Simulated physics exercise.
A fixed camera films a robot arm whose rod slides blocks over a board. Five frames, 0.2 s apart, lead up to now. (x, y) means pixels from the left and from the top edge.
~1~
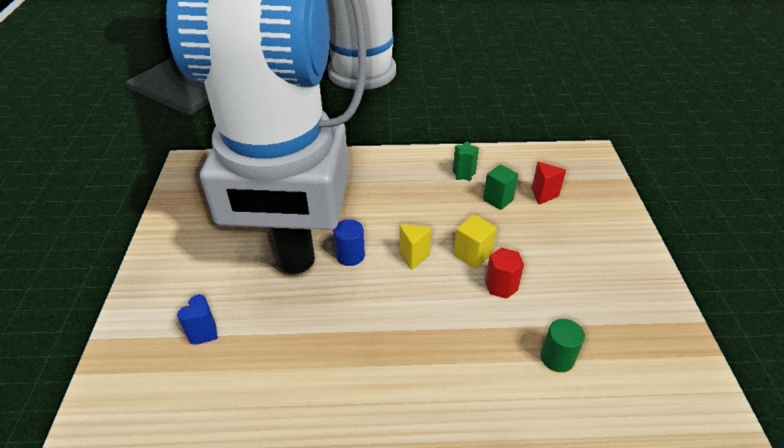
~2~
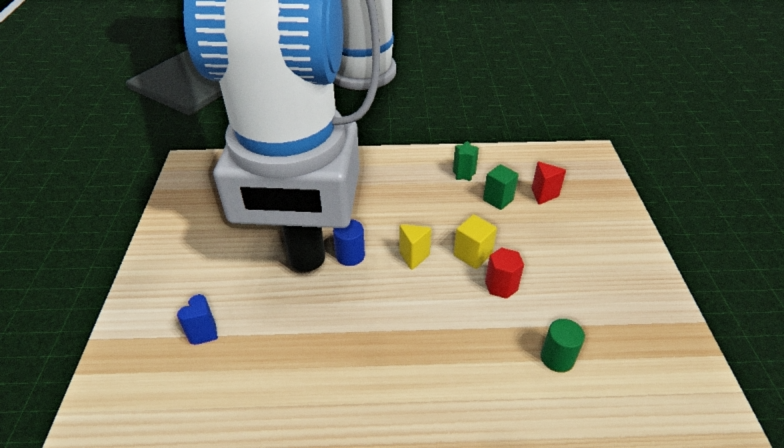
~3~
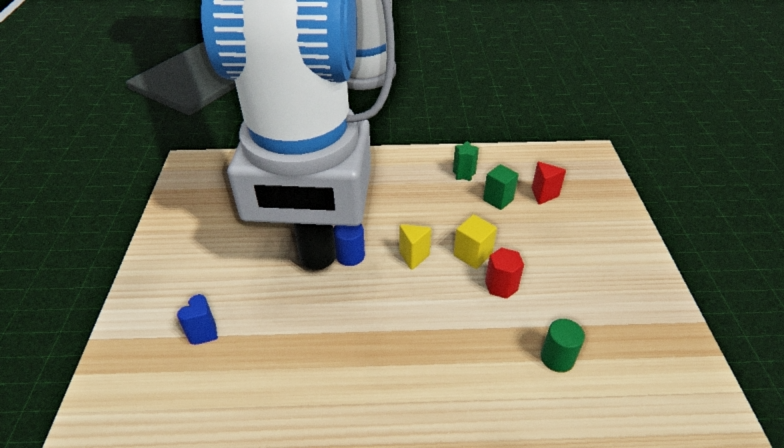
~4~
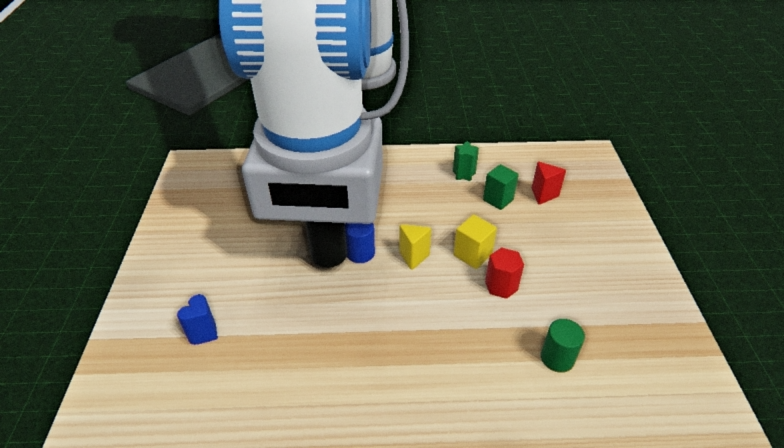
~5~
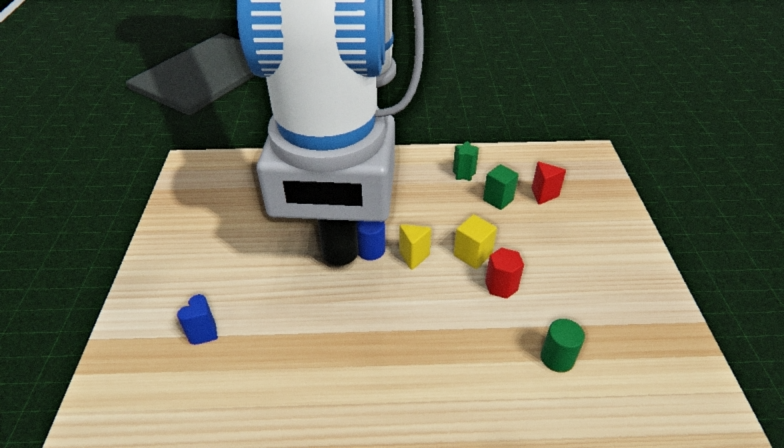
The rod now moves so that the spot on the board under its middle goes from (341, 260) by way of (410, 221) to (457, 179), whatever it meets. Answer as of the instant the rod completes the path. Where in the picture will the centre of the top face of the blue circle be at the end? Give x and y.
My estimate: (449, 197).
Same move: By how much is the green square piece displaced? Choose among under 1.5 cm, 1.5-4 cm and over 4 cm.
The shift is below 1.5 cm.
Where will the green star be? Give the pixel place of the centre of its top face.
The centre of its top will be at (477, 140).
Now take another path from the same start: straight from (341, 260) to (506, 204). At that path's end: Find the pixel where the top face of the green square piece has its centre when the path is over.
Expect it around (522, 162).
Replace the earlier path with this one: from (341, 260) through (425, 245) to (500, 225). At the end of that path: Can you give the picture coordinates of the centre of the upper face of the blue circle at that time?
The middle of its upper face will lie at (438, 192).
On the path given first. One third of the way, rod (390, 227); blue circle (422, 205).
Two thirds of the way, rod (428, 198); blue circle (449, 197).
At the end, rod (458, 172); blue circle (449, 197); yellow triangular piece not moved; green star (477, 140); green square piece not moved.
